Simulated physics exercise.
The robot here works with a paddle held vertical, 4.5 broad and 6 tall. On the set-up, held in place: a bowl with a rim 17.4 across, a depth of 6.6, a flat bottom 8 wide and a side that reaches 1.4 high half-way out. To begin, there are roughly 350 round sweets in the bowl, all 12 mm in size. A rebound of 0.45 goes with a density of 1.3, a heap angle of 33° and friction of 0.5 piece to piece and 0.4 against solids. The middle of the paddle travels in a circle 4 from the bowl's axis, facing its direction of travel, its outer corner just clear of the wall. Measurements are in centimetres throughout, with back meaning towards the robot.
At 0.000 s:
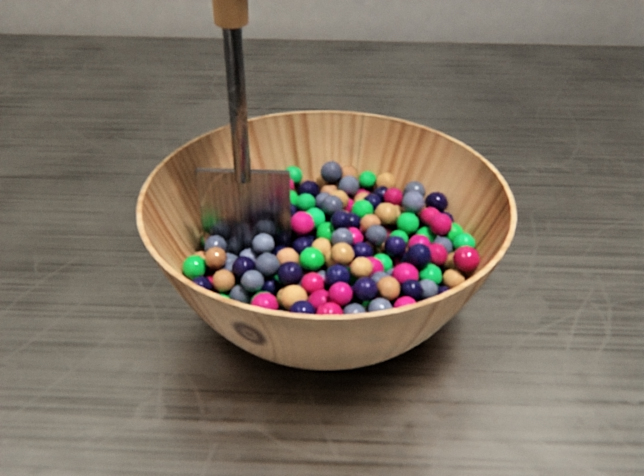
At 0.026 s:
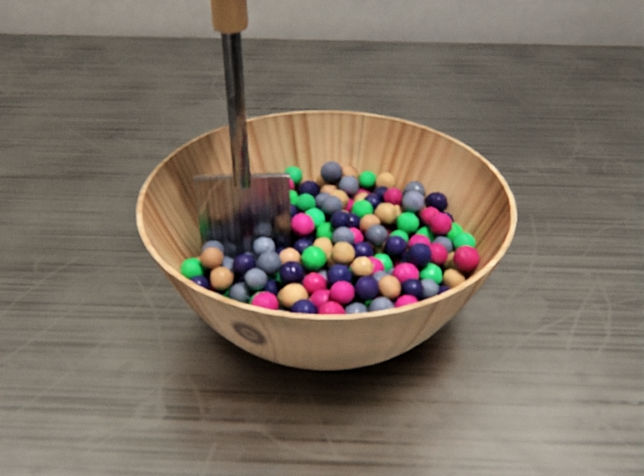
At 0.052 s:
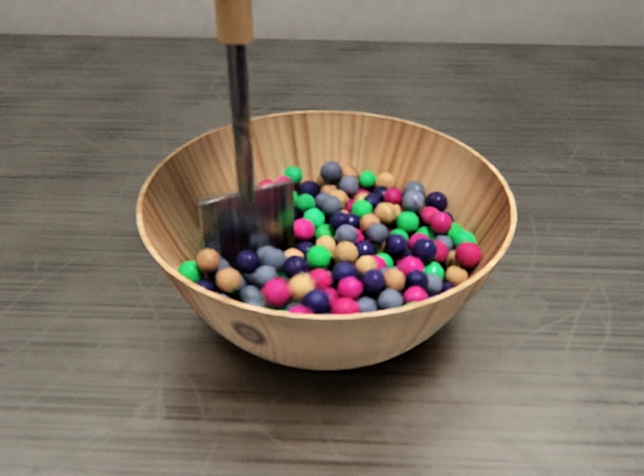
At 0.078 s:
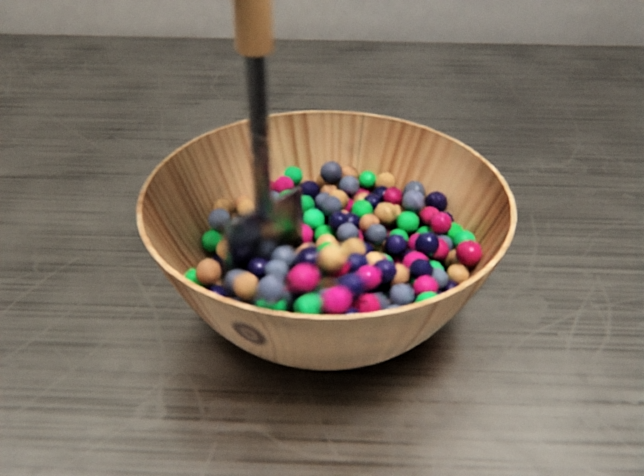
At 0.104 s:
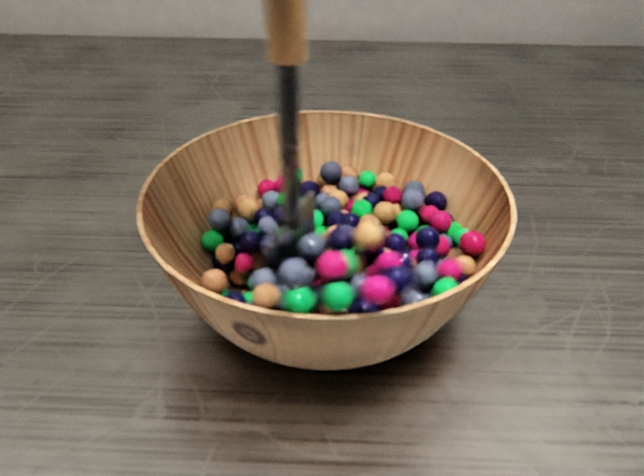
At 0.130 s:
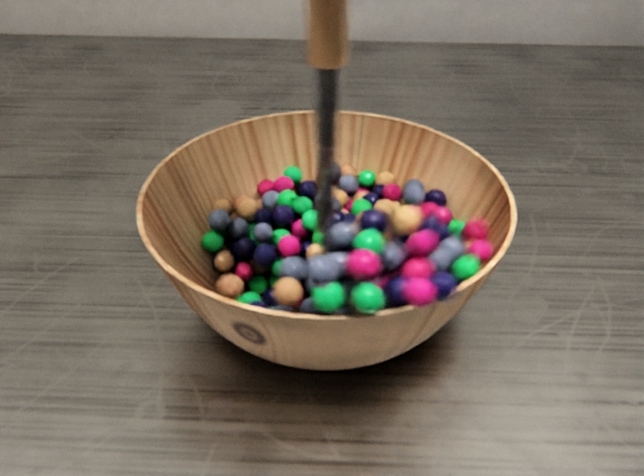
On a grey, streaky tabletop, a wooden bowl holds many small round sweets in pink, green, purple, grey and tan. A wooden-handled paddle standing upright at the left side barely moves at first, then sweeps toward the front and rightward through the sweets, pushing them along and heaping them toward the front right.
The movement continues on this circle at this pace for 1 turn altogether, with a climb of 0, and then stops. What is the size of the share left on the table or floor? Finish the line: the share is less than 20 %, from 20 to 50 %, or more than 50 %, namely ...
The share is from 20 to 50 %.
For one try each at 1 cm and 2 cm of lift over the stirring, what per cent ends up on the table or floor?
30 % and 25 %.
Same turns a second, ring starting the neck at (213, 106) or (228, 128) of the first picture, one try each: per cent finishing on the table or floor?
20 and 30 per cent.
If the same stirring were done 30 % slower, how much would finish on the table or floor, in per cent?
Then roughly 20 per cent.
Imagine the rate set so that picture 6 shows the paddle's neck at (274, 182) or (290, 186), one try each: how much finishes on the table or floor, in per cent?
Around 15 and 25 percent, in that order.
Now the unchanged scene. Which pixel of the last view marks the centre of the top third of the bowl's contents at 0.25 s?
Roughly pixel (425, 160).
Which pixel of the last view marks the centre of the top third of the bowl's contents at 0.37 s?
Near (249, 152).
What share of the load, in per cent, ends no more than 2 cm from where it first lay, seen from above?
Around 5 in a hundred, roughly.
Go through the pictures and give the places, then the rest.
The first picture shows paddle neck at (240, 142), 0° round; upper third of the load around (348, 246), from x 195 to 465, top at y 170; 347 in the bowl.
The second picture shows paddle neck at (240, 147), 7° round; upper third of the load around (343, 247), from x 195 to 465, top at y 170.
The third picture shows paddle neck at (244, 162), 26° round; upper third of the load around (345, 258), from x 190 to 470, top at y 170.
The fourth picture shows paddle neck at (262, 176), 48° round; upper third of the load around (343, 267), from x 200 to 470, top at y 170.
The fifth picture shows paddle neck at (291, 187), 70° round; upper third of the load around (362, 266), from x 215 to 470, top at y 170; 346 in the bowl, 1 in flight or on the tool.
The sixth picture shows paddle neck at (326, 191), 91° round; upper third of the load around (386, 258), from x 215 to 480, top at y 170; 345 in the bowl, 2 in flight or on the tool.
By 0.25 s, 192° round, highest piece 11 above the table; 312 in the bowl, 3 on the table or floor, 32 in flight or on the tool.
By 0.37 s, 293° round, highest piece 10 above the table; 269 in the bowl, 45 on the table or floor, 33 in flight or on the tool.
By 0.63 s, 0° round, highest piece 7 above the table; 240 in the bowl, 104 on the table or floor, 3 in flight or on the tool.
By 1.33 s, 0° round, highest piece 6 above the table; 240 in the bowl, 107 on the table or floor.
Final count, 240 in the bowl, 107 on the table or floor. That is 31 % on the table or floor.
